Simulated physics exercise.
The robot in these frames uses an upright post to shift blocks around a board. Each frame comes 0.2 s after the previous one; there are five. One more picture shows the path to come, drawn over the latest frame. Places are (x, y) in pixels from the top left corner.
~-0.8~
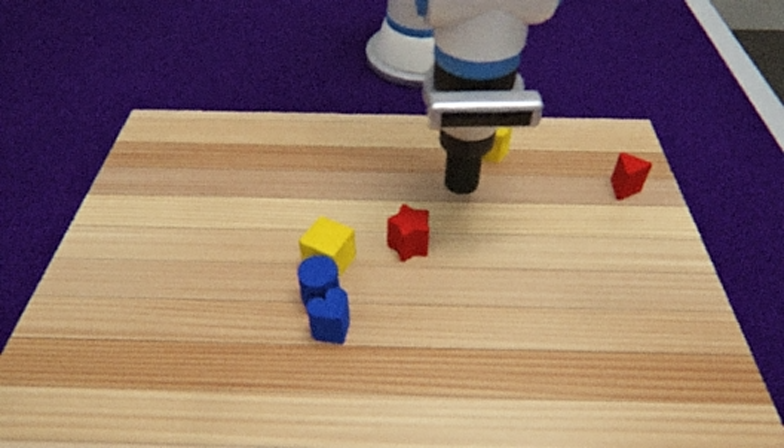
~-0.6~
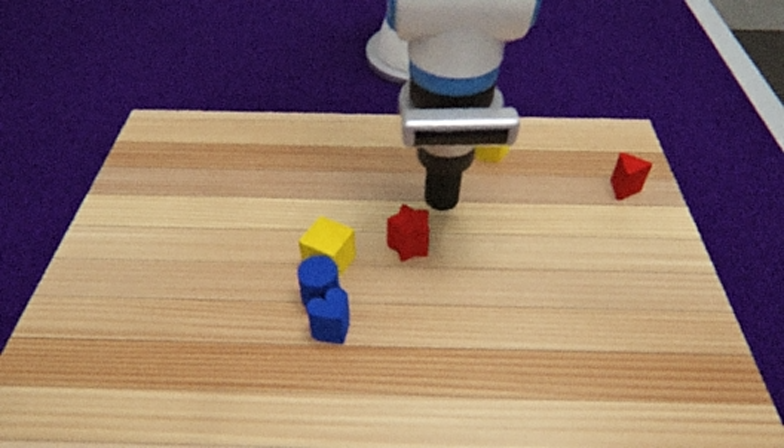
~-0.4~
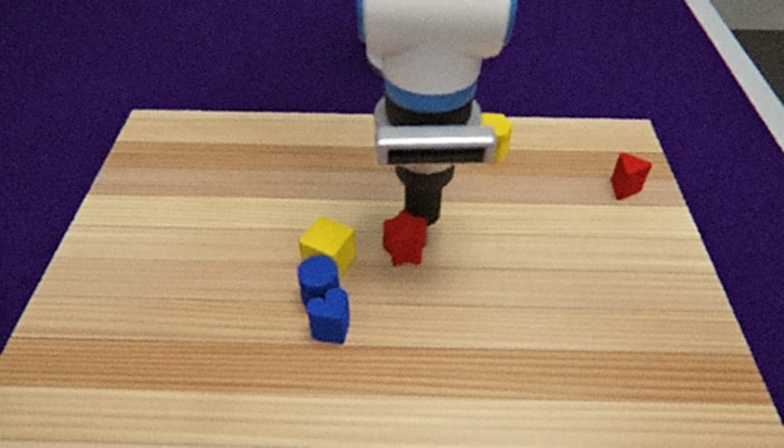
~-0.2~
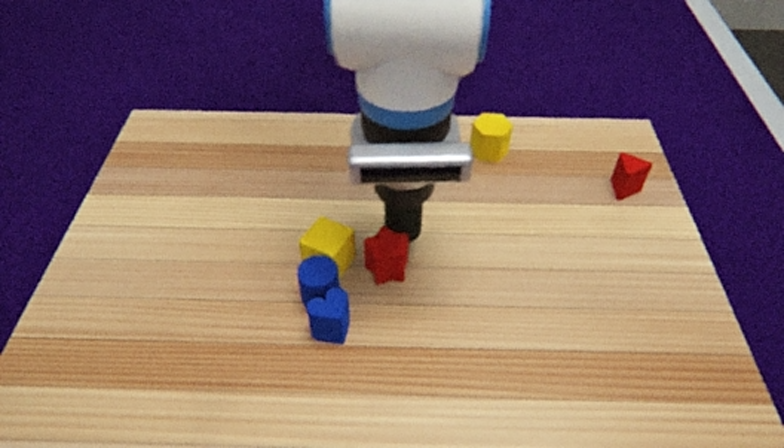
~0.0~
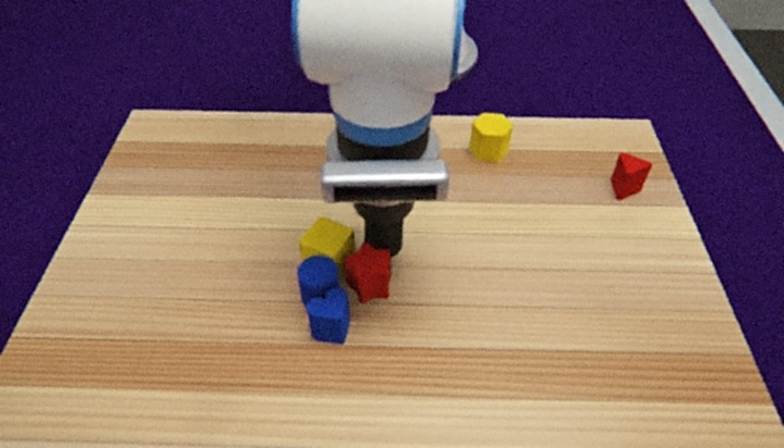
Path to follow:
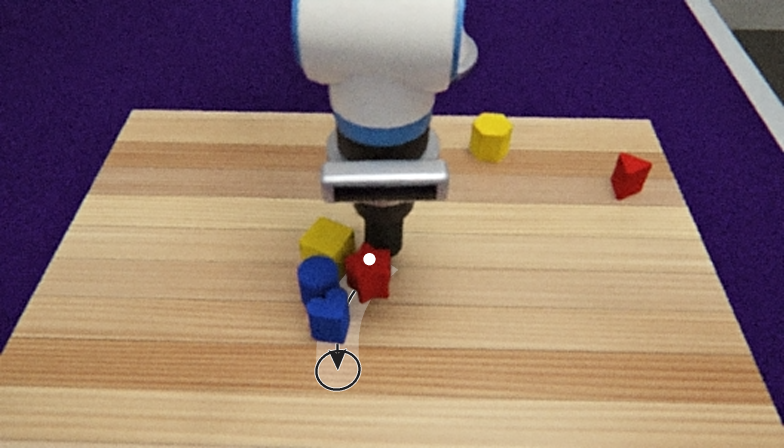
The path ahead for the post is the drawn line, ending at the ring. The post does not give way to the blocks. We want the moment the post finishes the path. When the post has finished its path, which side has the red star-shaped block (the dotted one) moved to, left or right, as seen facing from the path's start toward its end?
It slides leftward.
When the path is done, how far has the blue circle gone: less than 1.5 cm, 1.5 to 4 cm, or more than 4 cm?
Goes 1.5 to 4 cm.
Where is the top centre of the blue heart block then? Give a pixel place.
The centre of its top face lies at (292, 367).
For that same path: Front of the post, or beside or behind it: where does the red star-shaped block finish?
Held in front.
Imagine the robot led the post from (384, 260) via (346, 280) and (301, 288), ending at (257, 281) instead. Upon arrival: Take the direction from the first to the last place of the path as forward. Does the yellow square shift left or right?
The yellow square goes right.
The drawn path runs from (384, 260) via (356, 289) and (340, 326), ending at (338, 370); the dot is on the red star-shaped block.
What follows on the original path. One third of the way, post at (355, 274); blue circle at (311, 274); blue heart block at (318, 317), turned 25° clockwise; red star-shaped block at (350, 294), turned 20° anticlockwise.
Two thirds of the way, post at (338, 312); blue circle at (300, 282); blue heart block at (302, 347), turned 105° clockwise; red star-shaped block at (342, 335), turned 35° anticlockwise.
At the end, post at (336, 356); blue circle at (300, 282); yellow square not moved; blue heart block at (292, 367), turned 160° clockwise; red star-shaped block at (343, 382), turned 35° anticlockwise.
